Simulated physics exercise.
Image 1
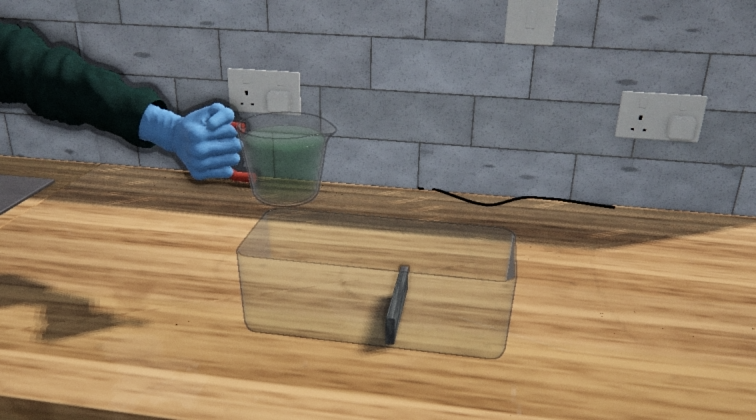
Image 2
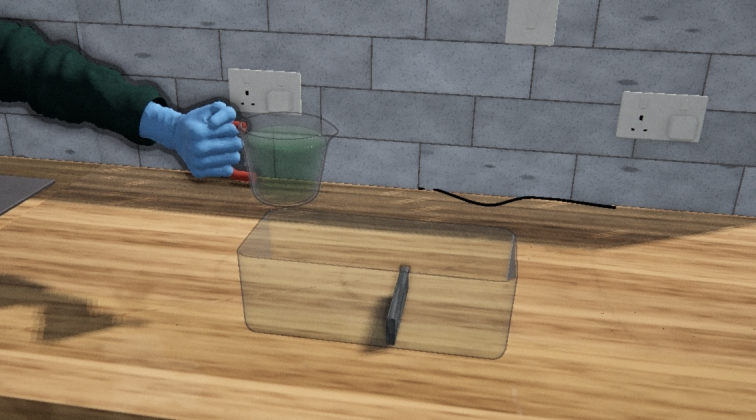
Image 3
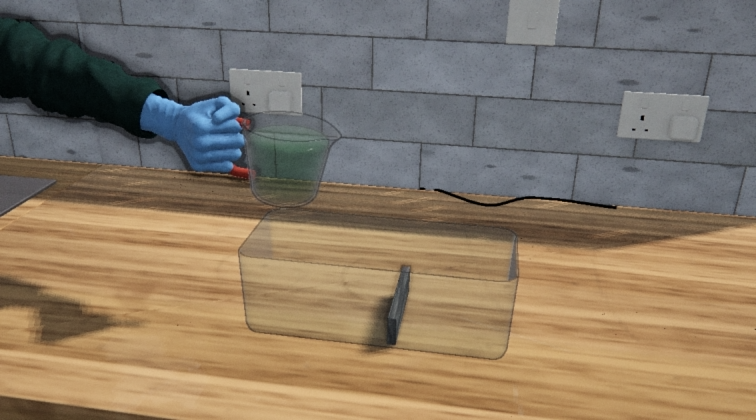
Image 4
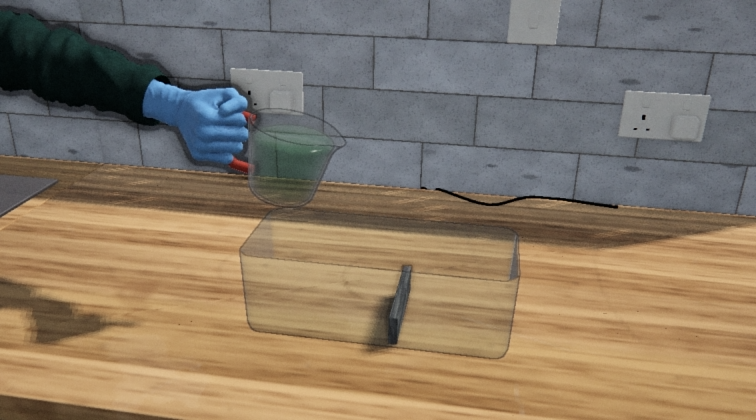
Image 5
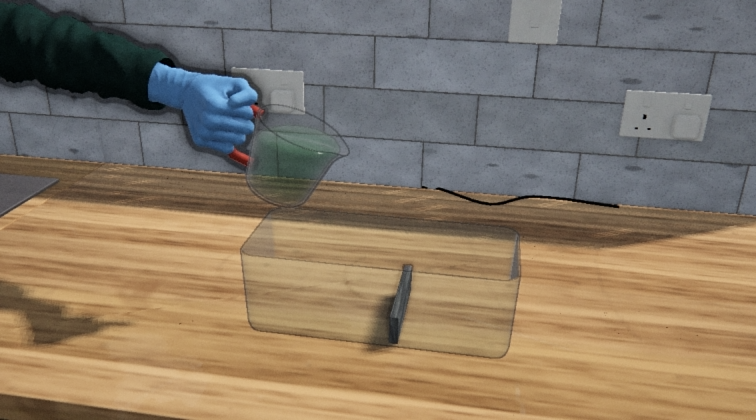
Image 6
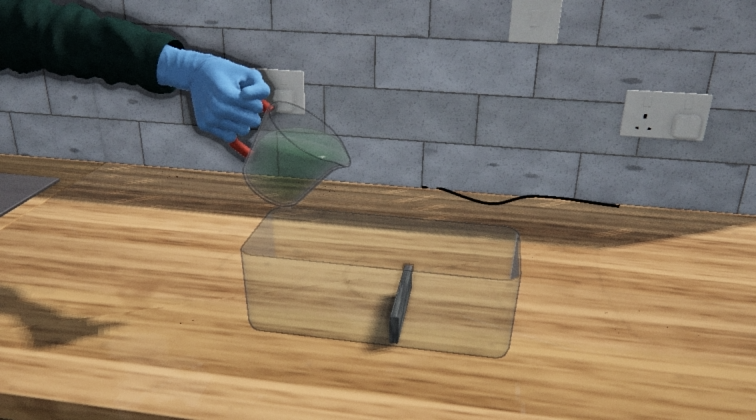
Kitchen worktop with grey tiled wall, a blue-gloved hand steadily tilting a clear jug of green liquid rightward above a transparent basin.
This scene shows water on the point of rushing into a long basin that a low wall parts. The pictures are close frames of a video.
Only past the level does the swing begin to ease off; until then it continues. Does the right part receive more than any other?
The biggest share is going to settle to the left of the divide.
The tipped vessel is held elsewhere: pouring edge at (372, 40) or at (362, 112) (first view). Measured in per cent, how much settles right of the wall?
It comes to 85 % the first time and 55 % the second.
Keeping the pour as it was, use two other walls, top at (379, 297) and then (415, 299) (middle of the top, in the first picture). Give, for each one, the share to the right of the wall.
35 % and 15 %, roughly.
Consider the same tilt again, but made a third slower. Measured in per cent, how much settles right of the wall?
I'd say close to 10 per cent.
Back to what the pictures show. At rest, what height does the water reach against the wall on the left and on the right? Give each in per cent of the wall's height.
40 per cent for the left part, 10 for the right.
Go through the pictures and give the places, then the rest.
In the first frame, tilt 0°; pouring edge (336, 130); surface from (246, 132) to (326, 138); the long basin's rim runs from (253, 231) to (515, 255); the wall's top is at (398, 292).
In the second frame, tilt 2°; pouring edge (338, 132); surface from (247, 132) to (327, 138).
In the third frame, tilt 6°; pouring edge (341, 136); surface from (250, 131) to (330, 141).
In the fourth frame, tilt 14°; pouring edge (346, 144); surface from (255, 129) to (335, 143).
In the fifth frame, tilt 23°; pouring edge (350, 153); surface from (260, 131) to (343, 146).
In the sixth frame, tilt 34°; pouring edge (351, 165); surface from (257, 142) to (346, 153); 1 per cent is over the edge.
A moment on, the tilt is 95° and 40 per cent is still to pour, 36 is left of the wall and 1 right of it.
Next, the tilt is 97° and 9 per cent is still to pour, 79 is left of the wall and 2 right of it.
Then the tilt is 97° and 1 per cent is still to pour, 86 is left of the wall and 7 right of it.
Later the tilt is 97° and 0 per cent is still to pour, 87 is left of the wall and 8 right of it.
In the end 87 per cent lies left of the wall, 8 right of it and 4 outside.
